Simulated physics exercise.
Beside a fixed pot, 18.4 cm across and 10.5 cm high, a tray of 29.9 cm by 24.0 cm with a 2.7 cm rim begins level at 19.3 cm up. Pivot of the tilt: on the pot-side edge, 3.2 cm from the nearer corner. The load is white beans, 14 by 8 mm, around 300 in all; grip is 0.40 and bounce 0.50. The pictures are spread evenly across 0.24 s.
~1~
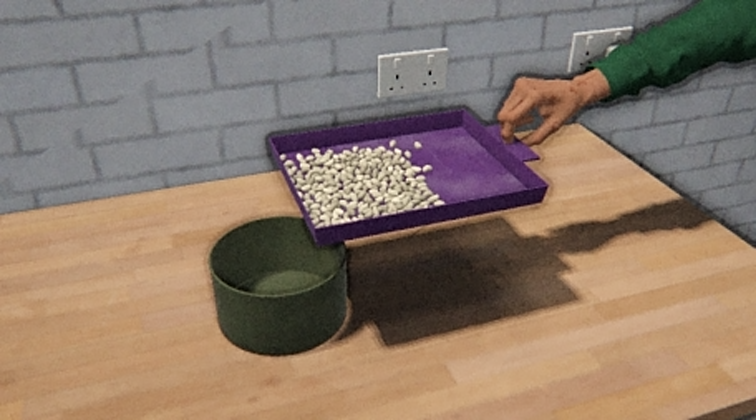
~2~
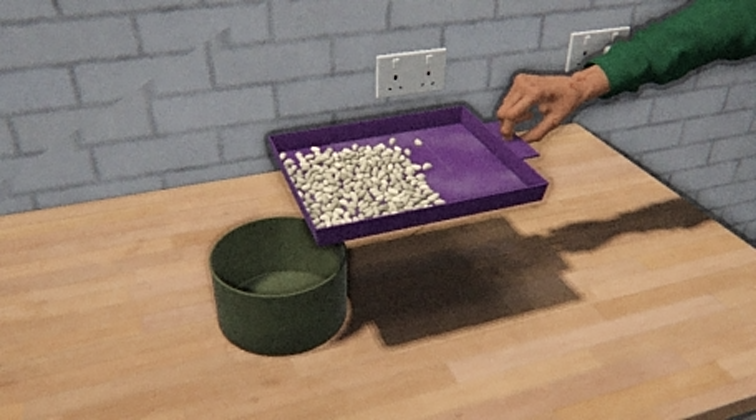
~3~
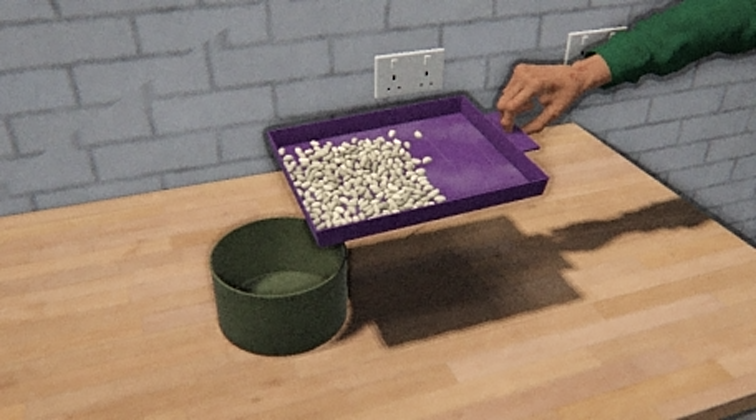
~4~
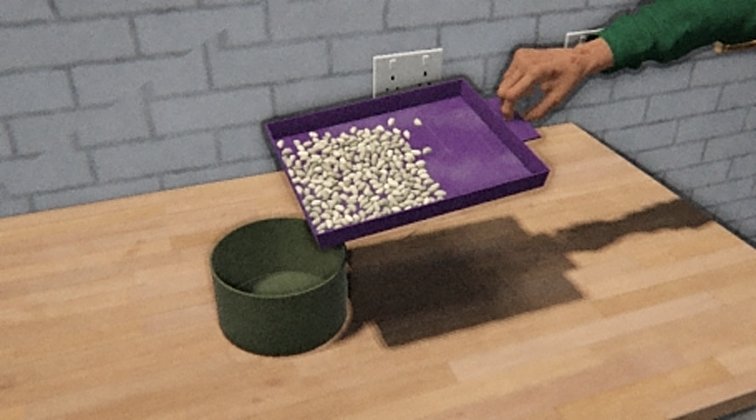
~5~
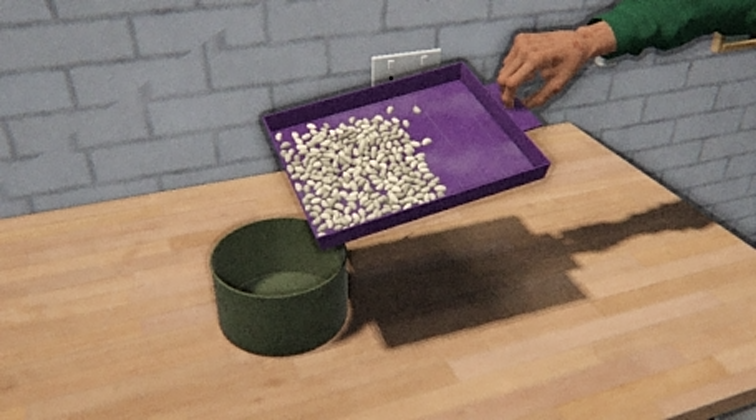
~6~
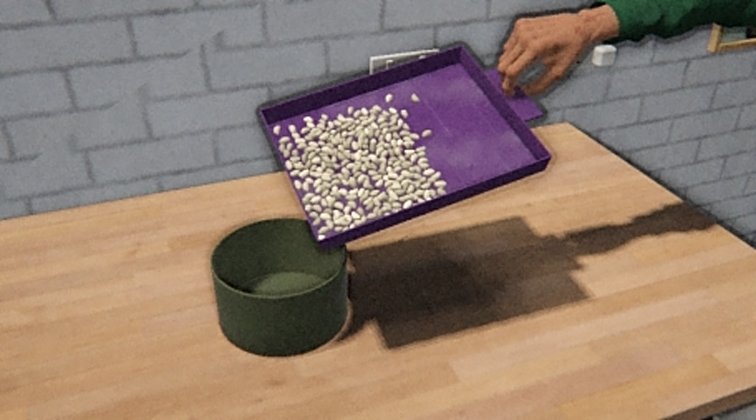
A hand gradually tilts a purple tray of white beans beside a dark green pot.
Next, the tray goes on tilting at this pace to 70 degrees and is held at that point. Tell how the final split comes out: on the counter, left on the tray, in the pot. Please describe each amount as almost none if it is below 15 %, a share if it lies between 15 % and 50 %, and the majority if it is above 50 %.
Counter - the majority, tray - a share, pot - almost none.
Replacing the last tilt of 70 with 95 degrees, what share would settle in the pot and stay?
In that case, near 0 percent.
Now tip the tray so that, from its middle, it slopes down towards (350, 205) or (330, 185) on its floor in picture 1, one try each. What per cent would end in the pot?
The share comes to about 10 in a hundred, then about 30 in a hundred.
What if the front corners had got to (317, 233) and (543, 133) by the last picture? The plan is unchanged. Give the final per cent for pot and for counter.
Pot: 5, counter: 50.
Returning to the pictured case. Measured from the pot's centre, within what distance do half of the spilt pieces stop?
I'd say close to 22 centimetres.
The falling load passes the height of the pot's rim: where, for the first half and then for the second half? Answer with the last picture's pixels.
(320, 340) first, (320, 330) later, roughly.
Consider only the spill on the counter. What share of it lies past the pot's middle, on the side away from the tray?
Estimate: Roughly 70 per cent of the pieces.
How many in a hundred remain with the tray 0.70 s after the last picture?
Around 70 percent.
Then, 0.25 s after the last picture, tilt 45 degrees; the tray holds 100 %, the pot 0 %.
Then, 0.42 s after the last picture, tilt 62 degrees; the tray holds 100 %, the pot 0 %.
Then, 0.70 s after the last picture, tilt 70 degrees; the tray holds 70 %, the pot 0 %.
In the end, counter 70 %, tray 30 %, pot 0 %.
